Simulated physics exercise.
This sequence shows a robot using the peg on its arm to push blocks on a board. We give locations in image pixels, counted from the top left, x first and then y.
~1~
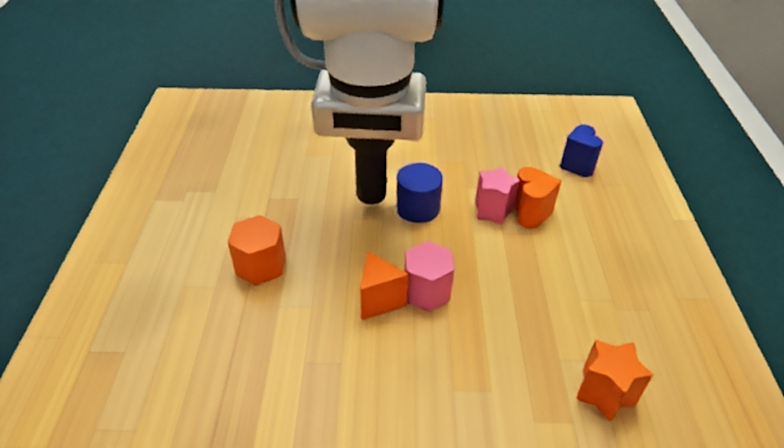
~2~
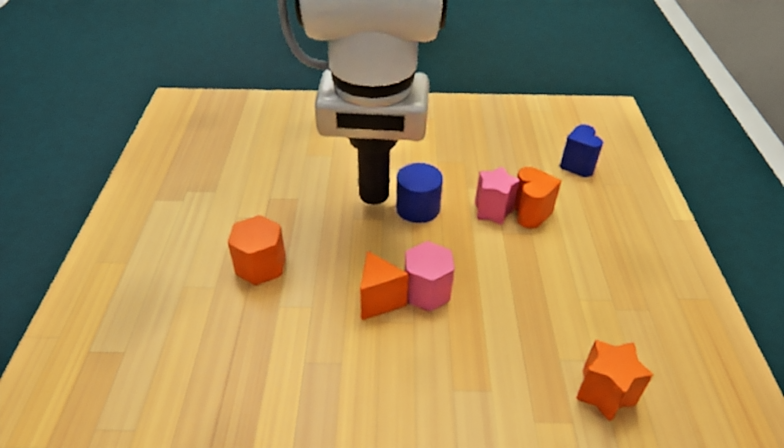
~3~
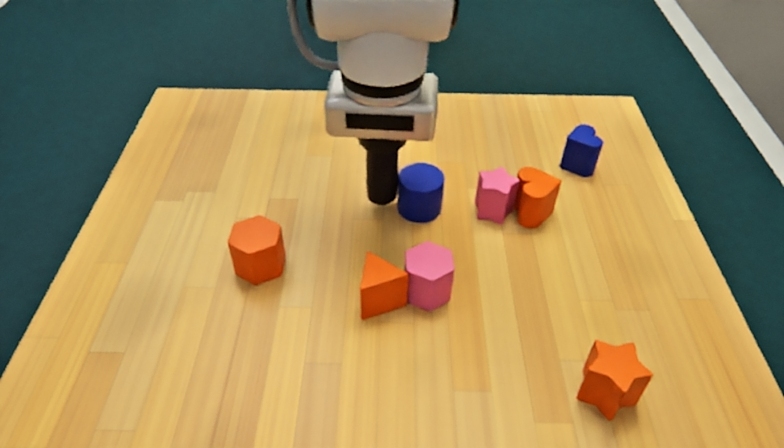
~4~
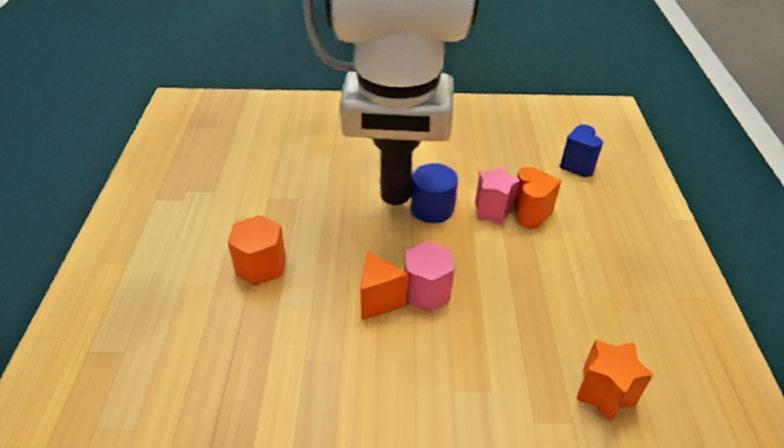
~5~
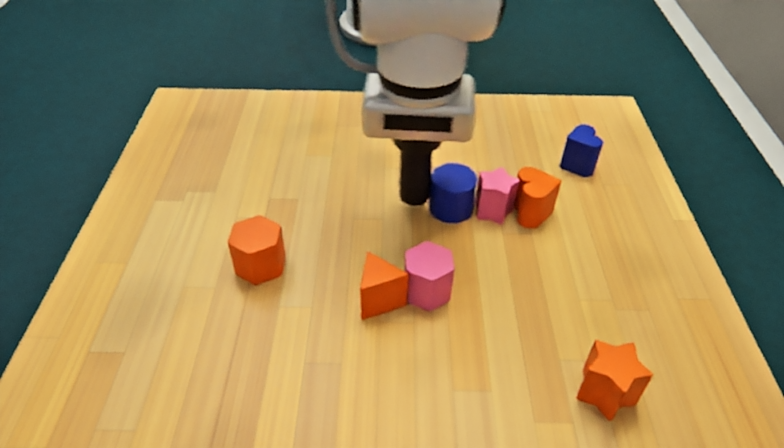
The footage shows a robot arm above a wooden board of orange, pink and blue blocks, its black peg moving right to meet the blue cylinder, then pushing it a short way right, up close beside the pink star block.
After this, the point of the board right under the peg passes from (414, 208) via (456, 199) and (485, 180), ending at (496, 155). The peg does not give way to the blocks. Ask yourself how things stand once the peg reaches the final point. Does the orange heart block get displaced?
Yes, that is how it ends up.
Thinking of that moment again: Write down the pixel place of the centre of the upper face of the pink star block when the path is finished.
I expect it at (556, 181).
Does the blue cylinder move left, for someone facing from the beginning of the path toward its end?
No, that is not what happens.
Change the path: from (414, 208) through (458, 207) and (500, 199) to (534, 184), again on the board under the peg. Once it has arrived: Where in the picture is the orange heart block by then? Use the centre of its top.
The answer is (643, 197).
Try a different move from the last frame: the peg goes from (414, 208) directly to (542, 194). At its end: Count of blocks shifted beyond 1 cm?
Moved: More than two.
What follows on the original path. One third of the way, peg (457, 187); blue cylinder (498, 171); pink star block (537, 180), turned 20° clockwise; orange heart block (571, 185), turned 10° clockwise.
Two thirds of the way, peg (487, 168); blue cylinder (525, 161); pink star block (556, 181), turned 45° clockwise; orange heart block (589, 191), turned 15° clockwise.
At the end, peg (498, 144); blue cylinder (525, 160); pink star block (556, 181), turned 45° clockwise; orange heart block (589, 191), turned 15° clockwise; blue heart block still.
